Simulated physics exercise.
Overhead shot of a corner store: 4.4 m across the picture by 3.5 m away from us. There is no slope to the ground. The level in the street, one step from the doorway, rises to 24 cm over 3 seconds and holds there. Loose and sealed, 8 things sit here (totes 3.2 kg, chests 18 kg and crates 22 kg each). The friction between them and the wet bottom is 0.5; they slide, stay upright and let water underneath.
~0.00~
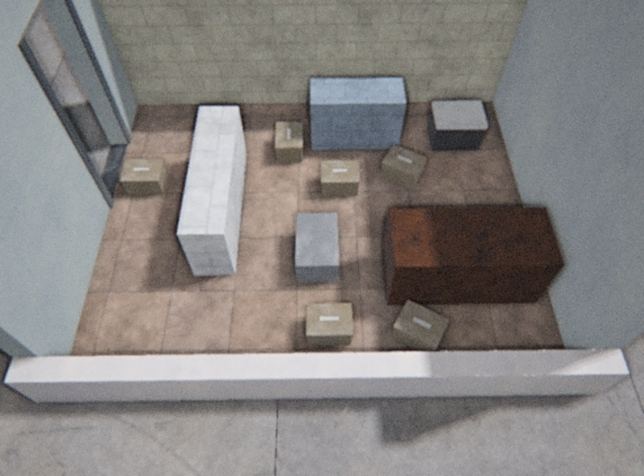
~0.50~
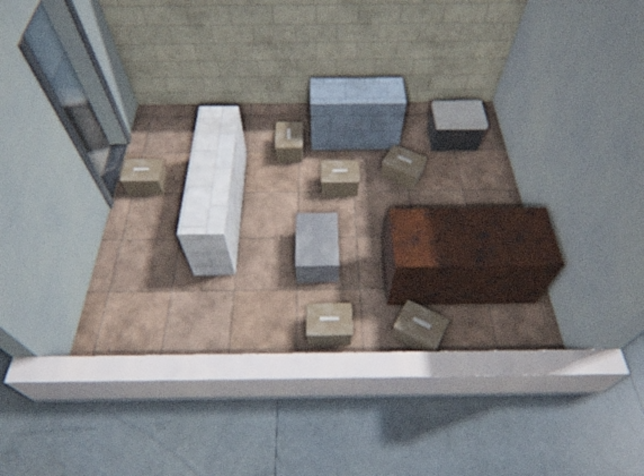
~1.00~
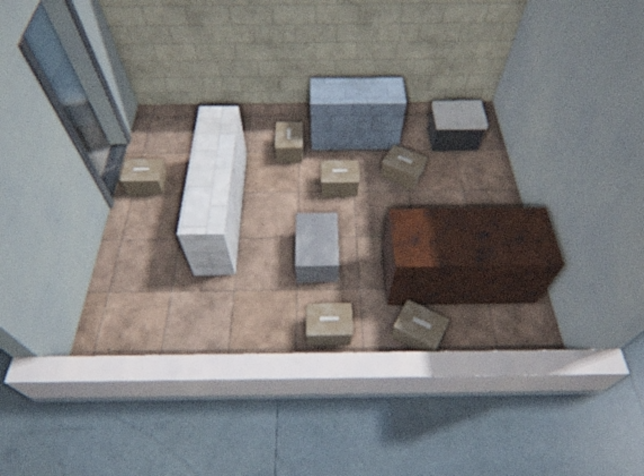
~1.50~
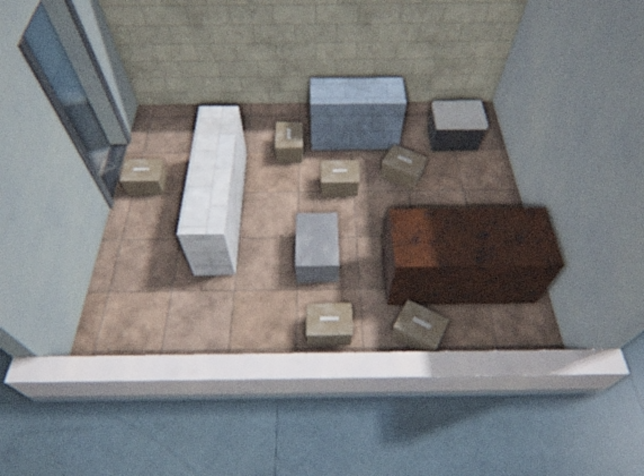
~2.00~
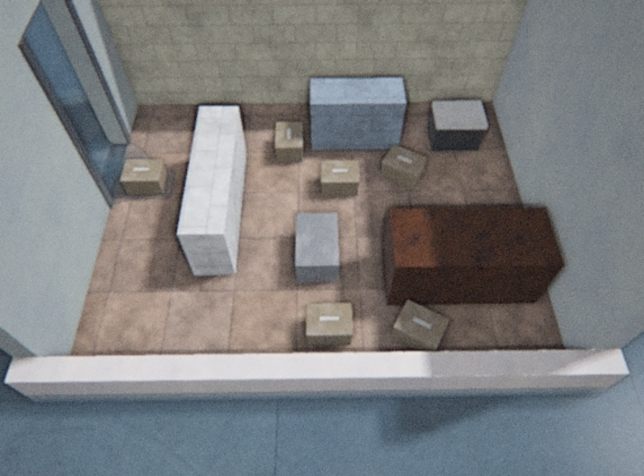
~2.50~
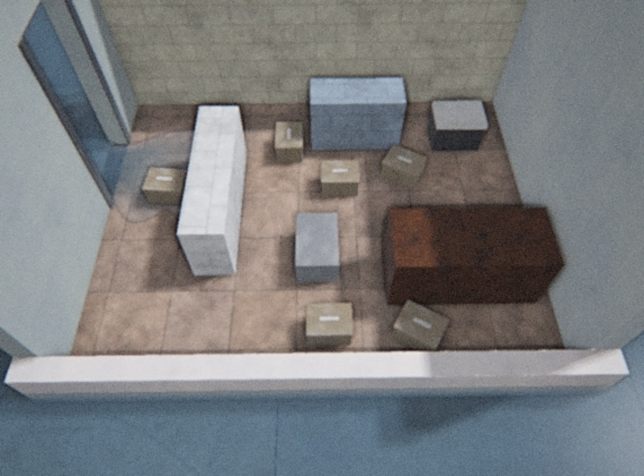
Water rises outside the walled room, enters at the left doorway and pushes one box right.
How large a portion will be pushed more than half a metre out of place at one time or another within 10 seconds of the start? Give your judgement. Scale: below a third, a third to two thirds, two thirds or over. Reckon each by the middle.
On that scale, a third to two thirds.
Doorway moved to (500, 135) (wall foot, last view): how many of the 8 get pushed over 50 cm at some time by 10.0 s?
That would give 5.
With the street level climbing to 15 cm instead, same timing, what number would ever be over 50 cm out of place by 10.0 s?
Count under that change: 1.
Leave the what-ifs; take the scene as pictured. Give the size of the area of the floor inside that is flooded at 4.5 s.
Somewhere around 5.5 m2, roughly.
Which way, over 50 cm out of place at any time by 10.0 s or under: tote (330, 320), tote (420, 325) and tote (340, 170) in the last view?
Taking them in turn, the first is beyond the limit, the second beyond the limit and the third within the limit.
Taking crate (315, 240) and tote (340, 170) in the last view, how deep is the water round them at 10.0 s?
Depths: Near 6 cm, then near 6 cm.
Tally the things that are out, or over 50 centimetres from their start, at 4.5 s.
The count is 1.
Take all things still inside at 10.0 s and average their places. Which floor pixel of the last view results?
Near (362, 239).
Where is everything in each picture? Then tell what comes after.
A tote at (142, 170) rests on the ground; a tote at (422, 323) rests on the ground; 0.0 m2 under water; 0 of 8 have shifted, in the first picture.
A tote at (142, 170), on the bottom; a tote at (422, 323) rests on the ground; 0.0 m2 under water; 0 of 8 have shifted, in the second picture.
A tote at (142, 170) rests on the ground; a tote at (422, 323), on the bottom; water covers 0.0 m2; 0 of 8 have shifted, in the third picture.
A tote at (142, 170), on the bottom; a tote at (422, 323) rests on the ground; water covers 0.0 m2; 0 of 8 have shifted, in the fourth picture.
A tote at (142, 170) rests on the ground; a tote at (422, 323) rests on the ground; 0.2 m2 under water; 0 of 8 have shifted, in the fifth picture.
A tote at (164, 179) rests on the ground, 30 cm from its start; a tote at (422, 323) rests on the ground; 1.0 m2 under water; 1 of 8 have shifted, in the sixth picture.
After 3.5 s 1 of 8 are over 50 cm from their spots; 0 afloat.
After 4.5 s 1 of 8 are over 50 cm from their spots; 0 afloat.
After 7.0 s 2 of 8 are over 50 cm from their spots; 1 afloat.
After 10.0 s 3 of 8 are over 50 cm from their spots, and 4 have been at some point; 6 afloat.
